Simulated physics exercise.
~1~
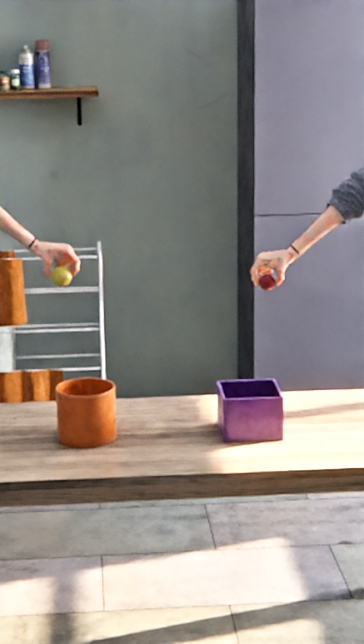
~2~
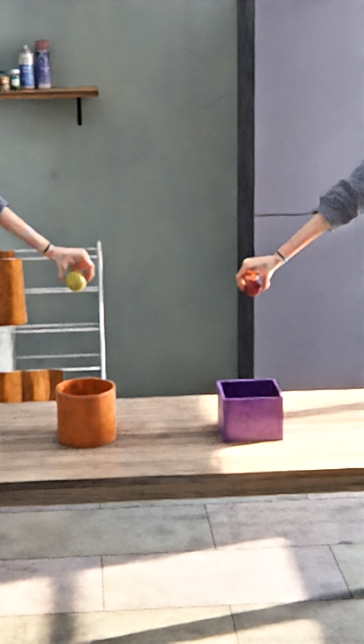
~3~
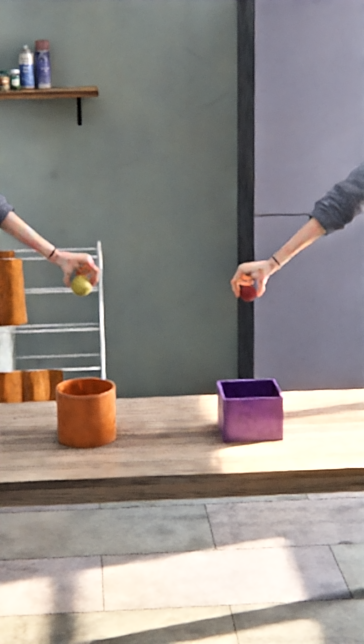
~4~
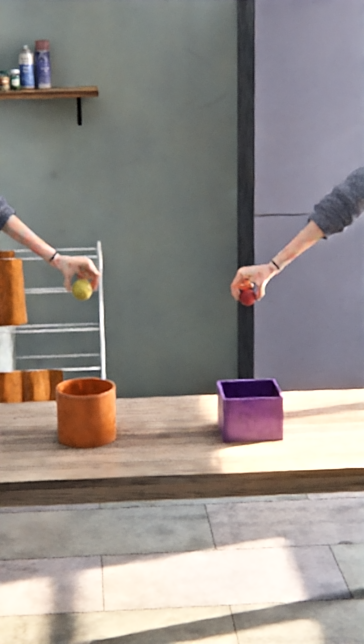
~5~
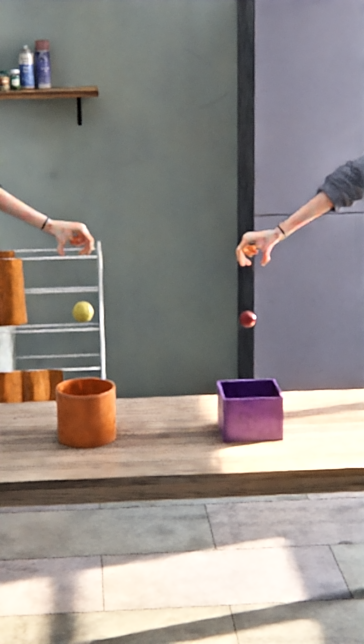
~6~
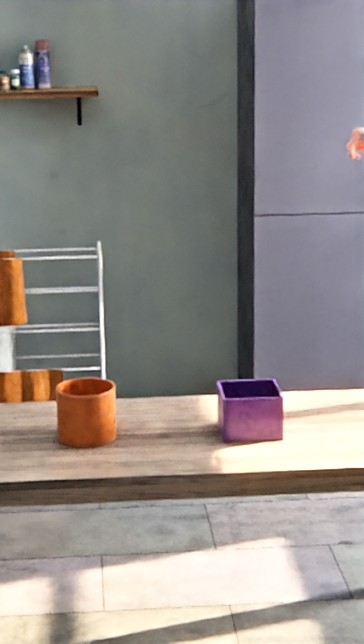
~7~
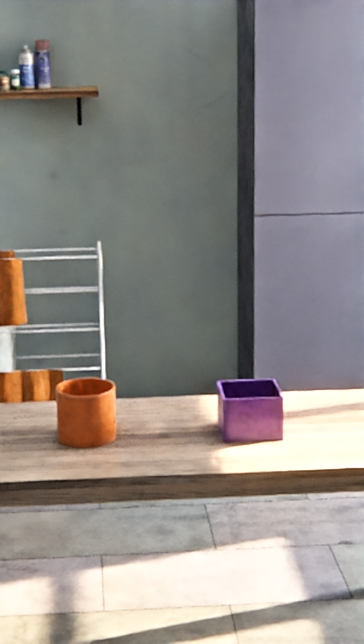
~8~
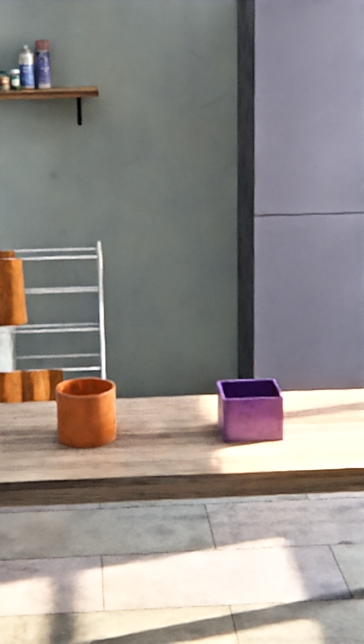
Two hands drop a lemon and a red tomato into the containers below them.
